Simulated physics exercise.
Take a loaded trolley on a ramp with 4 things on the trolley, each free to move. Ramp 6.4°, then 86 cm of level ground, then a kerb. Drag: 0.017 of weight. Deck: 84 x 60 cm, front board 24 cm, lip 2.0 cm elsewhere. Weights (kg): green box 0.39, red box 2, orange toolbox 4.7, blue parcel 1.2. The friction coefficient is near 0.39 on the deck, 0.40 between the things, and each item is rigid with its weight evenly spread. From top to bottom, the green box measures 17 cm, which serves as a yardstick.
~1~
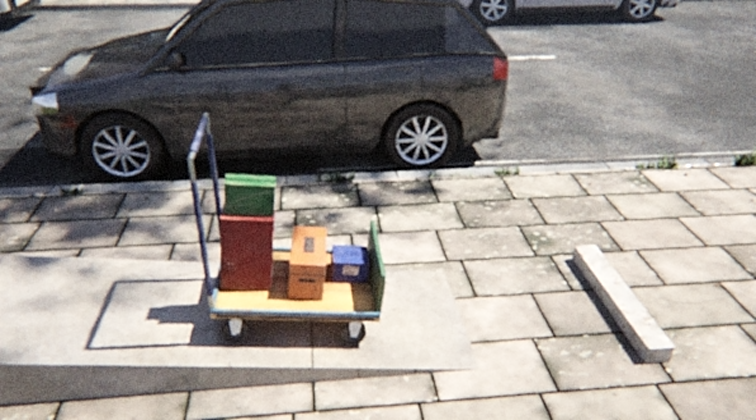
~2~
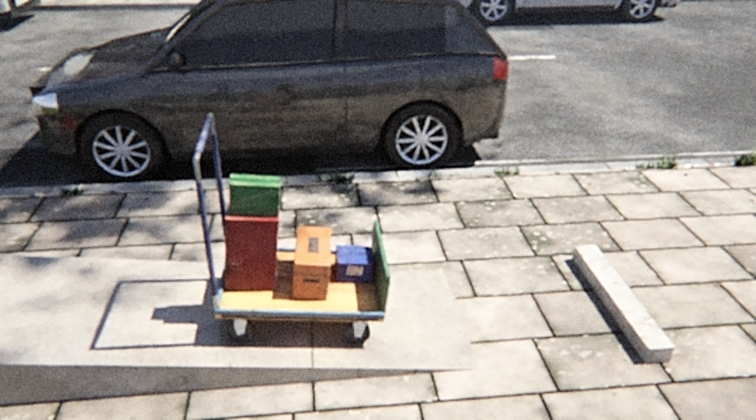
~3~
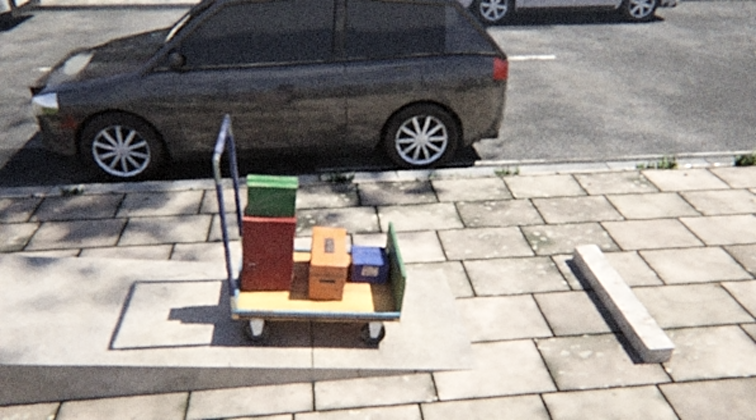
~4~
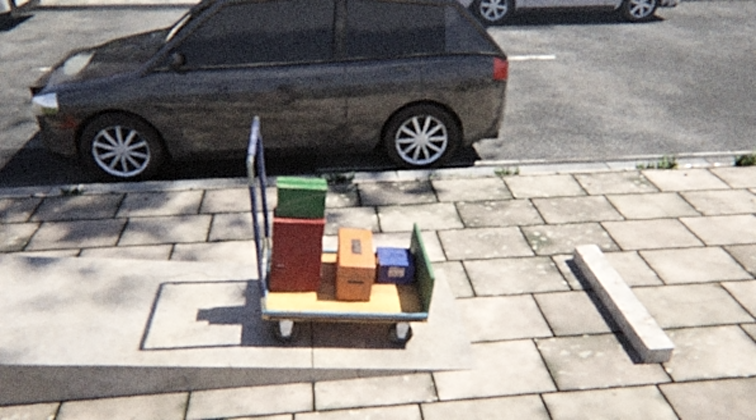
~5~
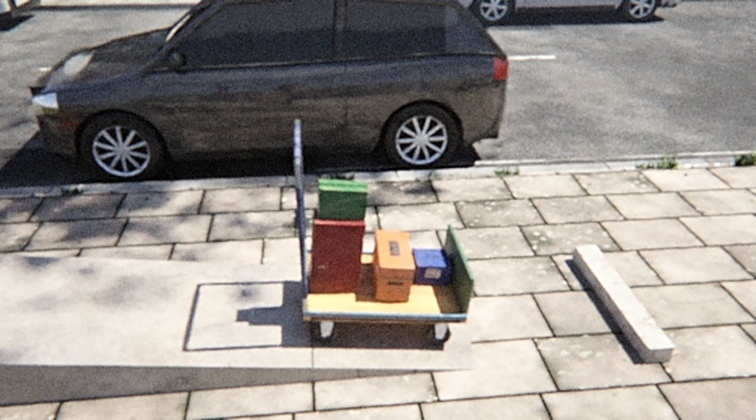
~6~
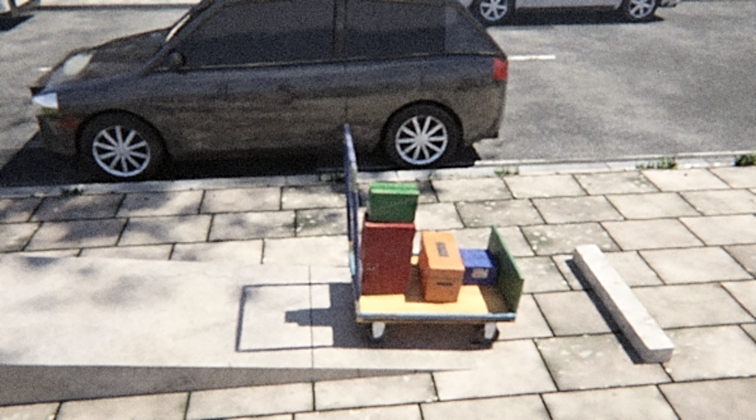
A loaded trolley rolls right down a low ramp, carrying its boxes past a parked car.
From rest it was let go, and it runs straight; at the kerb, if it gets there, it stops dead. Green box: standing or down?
I think it doesn't overbalance.
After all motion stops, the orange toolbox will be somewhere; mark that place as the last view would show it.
Near (571, 262).
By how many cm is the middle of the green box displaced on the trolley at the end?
It ends up around 22 cm from its start.
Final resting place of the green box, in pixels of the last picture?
It comes to rest near (557, 203).
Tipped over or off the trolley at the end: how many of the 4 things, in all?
It adds up to 0.
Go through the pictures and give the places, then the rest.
In the first frame, 140 cm left to run; green box (250, 195); red box (247, 248).
In the second frame, 138 cm left to run; blue parcel (353, 264); red box (252, 248).
In the third frame, 130 cm left to run; orange toolbox (328, 263); blue parcel (368, 264).
In the fourth frame, 116 cm left to run; red box (297, 250); orange toolbox (354, 264).
In the fifth frame, 95 cm left to run; blue parcel (430, 267); red box (336, 251).
In the sixth frame, 69 cm left to run; green box (392, 203); orange toolbox (439, 266).
Then, 0.50 s past the last view, 8 cm left to run.
Then, 0.70 s past the last view, trolley at the kerb; green box shifted 12 cm near (539, 204); red box shifted 11 cm; orange toolbox shifted 6 cm.
Finally, not toppled but over 10 cm from the start, green box and red box; the other 2 still in place (within 10 cm). Final places as that camera would see them, green box near (556, 203).
